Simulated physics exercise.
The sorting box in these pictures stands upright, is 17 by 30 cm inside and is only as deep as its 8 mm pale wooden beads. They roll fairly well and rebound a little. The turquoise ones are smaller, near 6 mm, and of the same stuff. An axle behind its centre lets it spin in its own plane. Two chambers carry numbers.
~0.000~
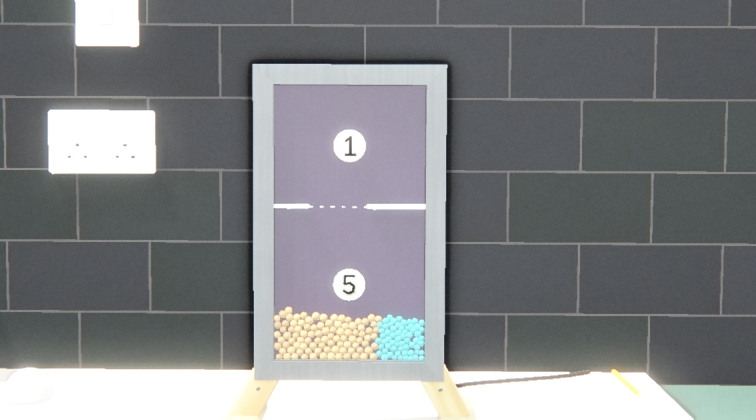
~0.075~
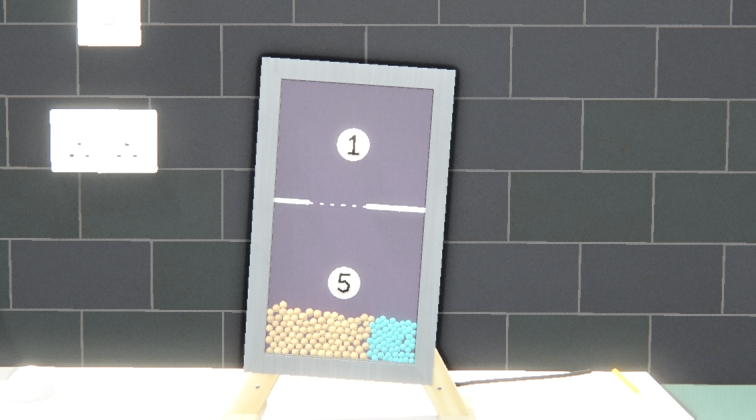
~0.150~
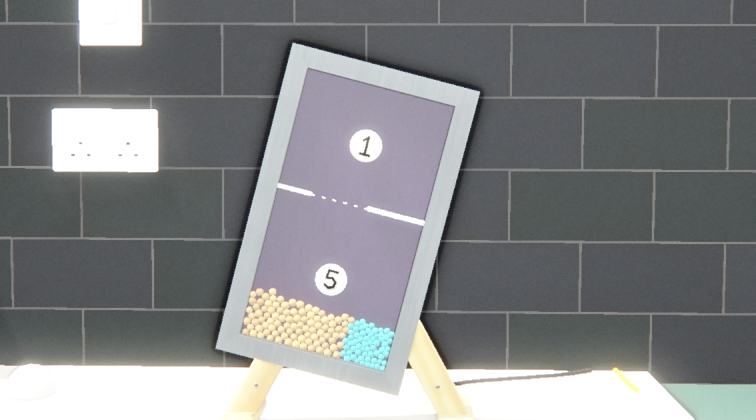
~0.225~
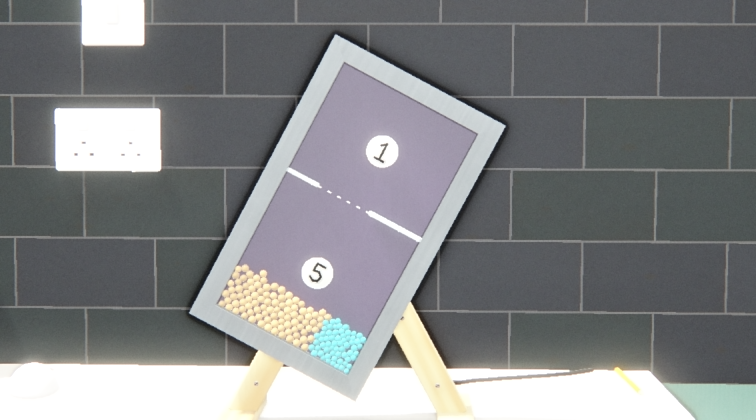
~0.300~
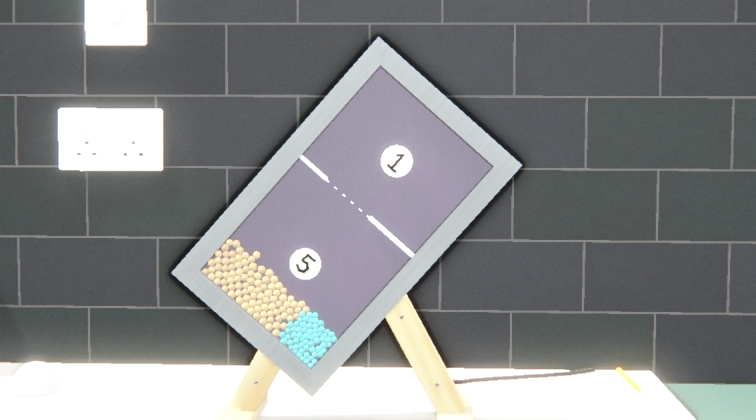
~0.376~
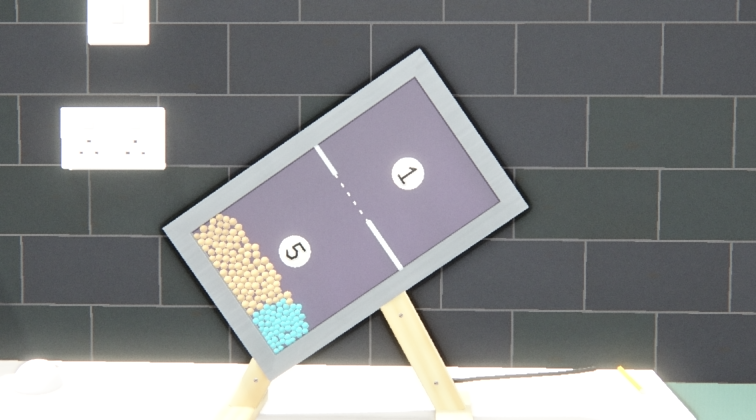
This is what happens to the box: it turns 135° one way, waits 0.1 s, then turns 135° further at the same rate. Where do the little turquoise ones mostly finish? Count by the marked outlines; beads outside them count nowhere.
The one marked 5.
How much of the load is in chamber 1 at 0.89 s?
About 0 per cent.
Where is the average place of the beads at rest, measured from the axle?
About 3 cm left and 7 cm below.
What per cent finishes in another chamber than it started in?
Roughly 50 per cent.
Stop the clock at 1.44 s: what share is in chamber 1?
About 25 per cent.
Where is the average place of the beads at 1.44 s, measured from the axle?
About 2 cm left and 1 cm above.
After 0.89 s, it stands 135° clockwise; the beads' middle is 8 cm left of and level with the centre; no. 5, 100 %; small ones, no. 5, 100 %.
After 1.44 s, it has come round 203° clockwise; the beads' middle is 2 cm left of and 1 cm above the centre; no. 1, 25 %, no. 5, 75 %; small ones, no. 5, 100 %.
After 1.88 s, it has come round 270° clockwise; the beads' middle is 4 cm left of and 6 cm below the centre; no. 1, 50 %, no. 5, 50 %; small ones, no. 1, 15 %, no. 5, 85 %.
All still by 2.4 s, it has come round 270° clockwise; no. 1, 50 %, no. 5, 50 %; small ones, no. 1, 15 %, no. 5, 85 %.
